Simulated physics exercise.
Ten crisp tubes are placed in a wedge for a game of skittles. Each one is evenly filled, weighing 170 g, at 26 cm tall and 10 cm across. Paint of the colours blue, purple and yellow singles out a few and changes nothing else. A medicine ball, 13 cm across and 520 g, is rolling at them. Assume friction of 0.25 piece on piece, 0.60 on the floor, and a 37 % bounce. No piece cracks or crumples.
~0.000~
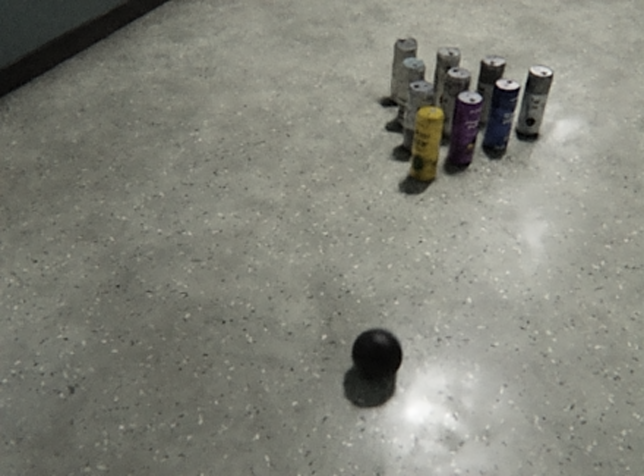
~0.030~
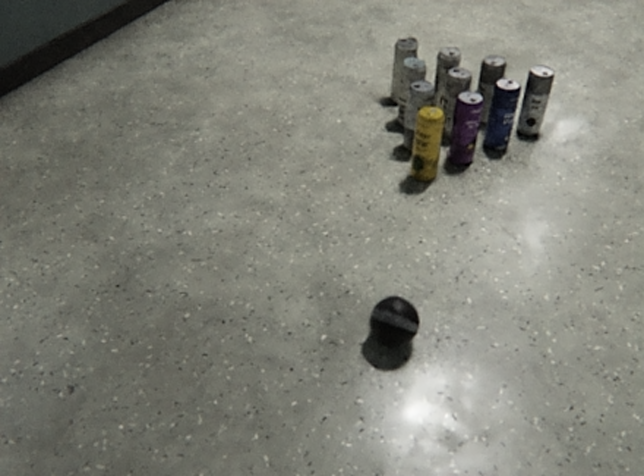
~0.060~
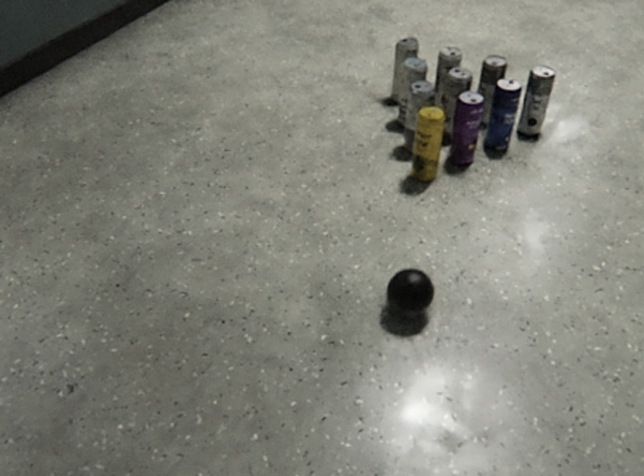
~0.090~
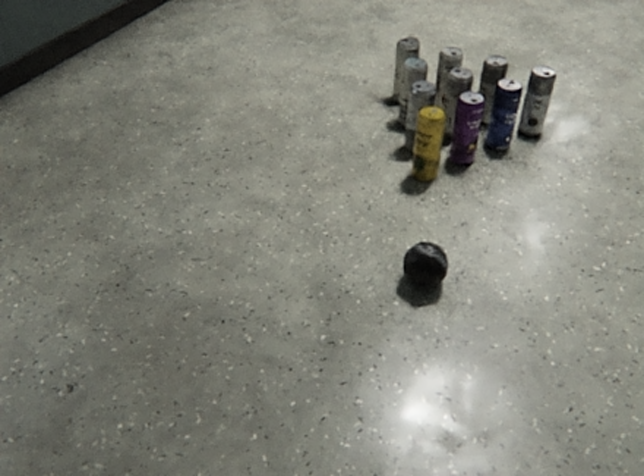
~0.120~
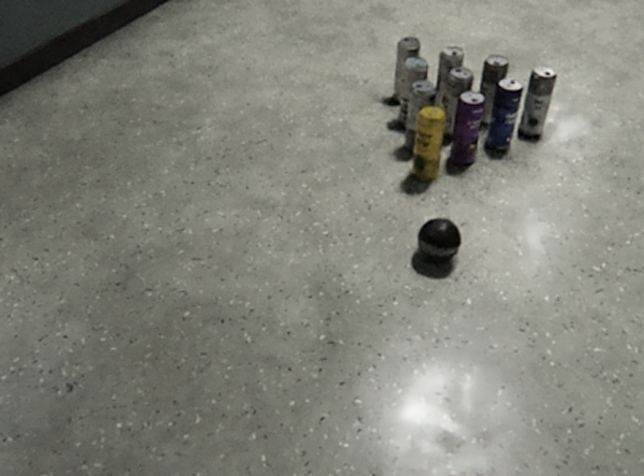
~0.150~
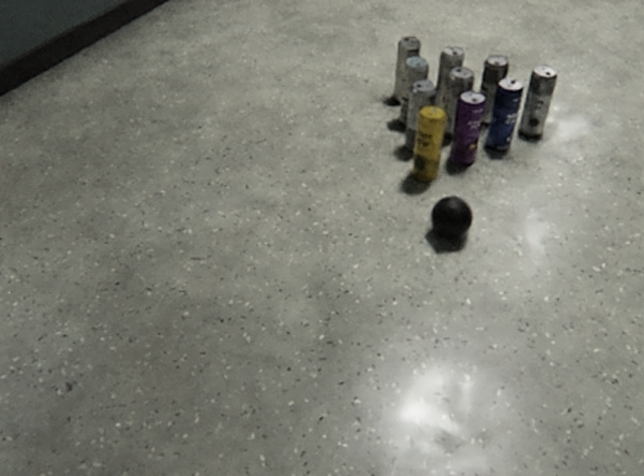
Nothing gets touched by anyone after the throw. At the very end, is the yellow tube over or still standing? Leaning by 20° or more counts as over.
At the very end the yellow tube is still standing.
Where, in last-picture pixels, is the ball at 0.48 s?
Around (565, 105).
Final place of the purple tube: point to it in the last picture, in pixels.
In the final image its middle is around (428, 102).
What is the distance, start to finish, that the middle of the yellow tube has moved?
About 0 cm.
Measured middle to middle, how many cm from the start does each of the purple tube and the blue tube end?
Displacement in cm - purple: 20; blue: 60.
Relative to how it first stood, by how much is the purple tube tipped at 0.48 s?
Roughly 5 degrees.
Around 0.48 s, ball still moving; 3 of the 10 tubes over; yellow tube unmoved; blue tube tipped 35°.
Around 1.16 s, ball still moving; 6 of the 10 tubes over; yellow tube unmoved; blue tube lying flat.
Finally (1.8 s), ball rolling away; 6 of the 10 tubes over; yellow tube unmoved; blue tube lying flat; purple tube displaced 22 cm. Seen by the last camera, middles, yellow tube near (428, 145), blue tube near (536, 64).
